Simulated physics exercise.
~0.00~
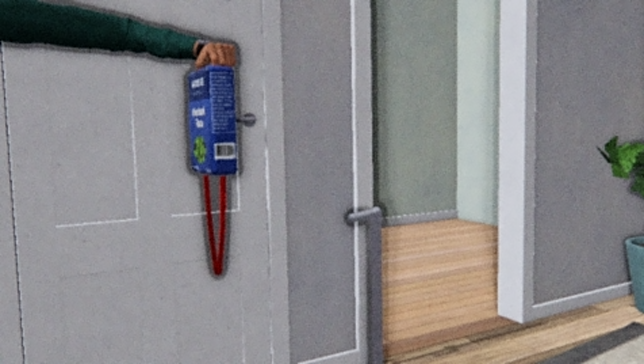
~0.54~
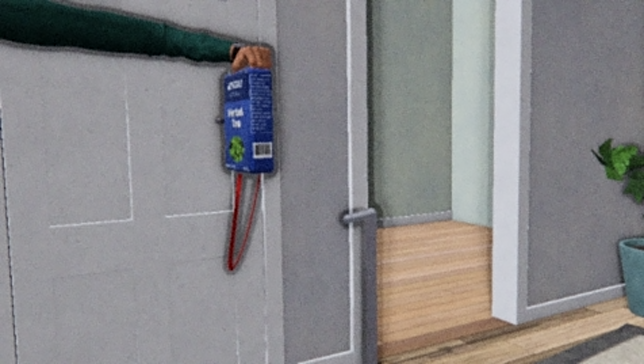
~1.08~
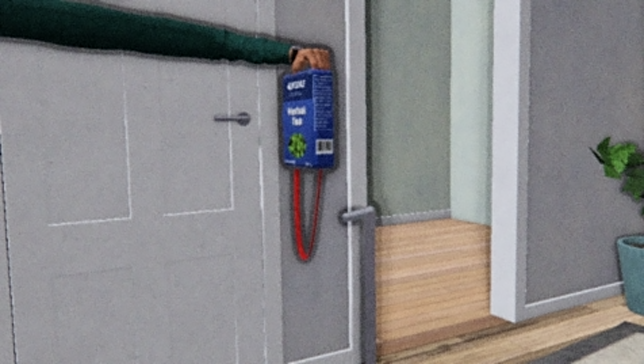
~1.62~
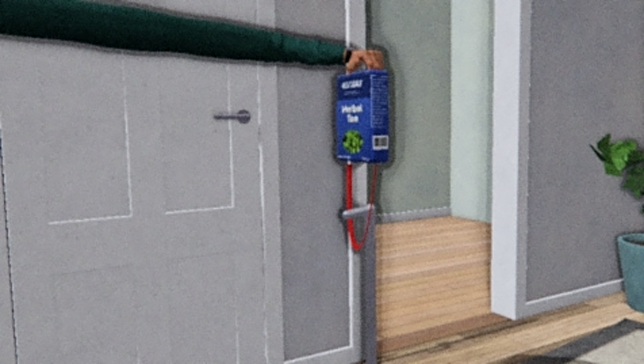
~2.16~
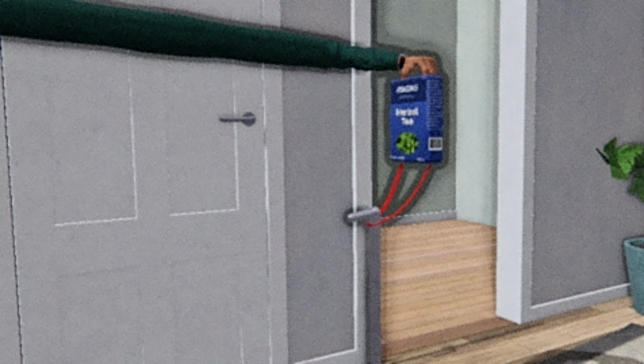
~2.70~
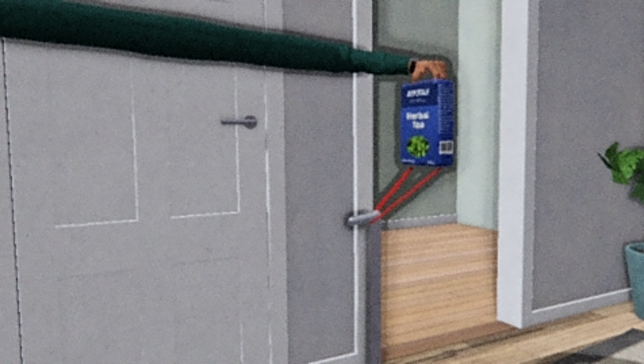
In the video, a hand on a long green-sleeved arm carries a blue herbal tea box with a dangling red ribbon loop rightward past a gray door toward a hooked post, where the loop catches on the hook and pulls taut, leaving the box stopped just beyond it.
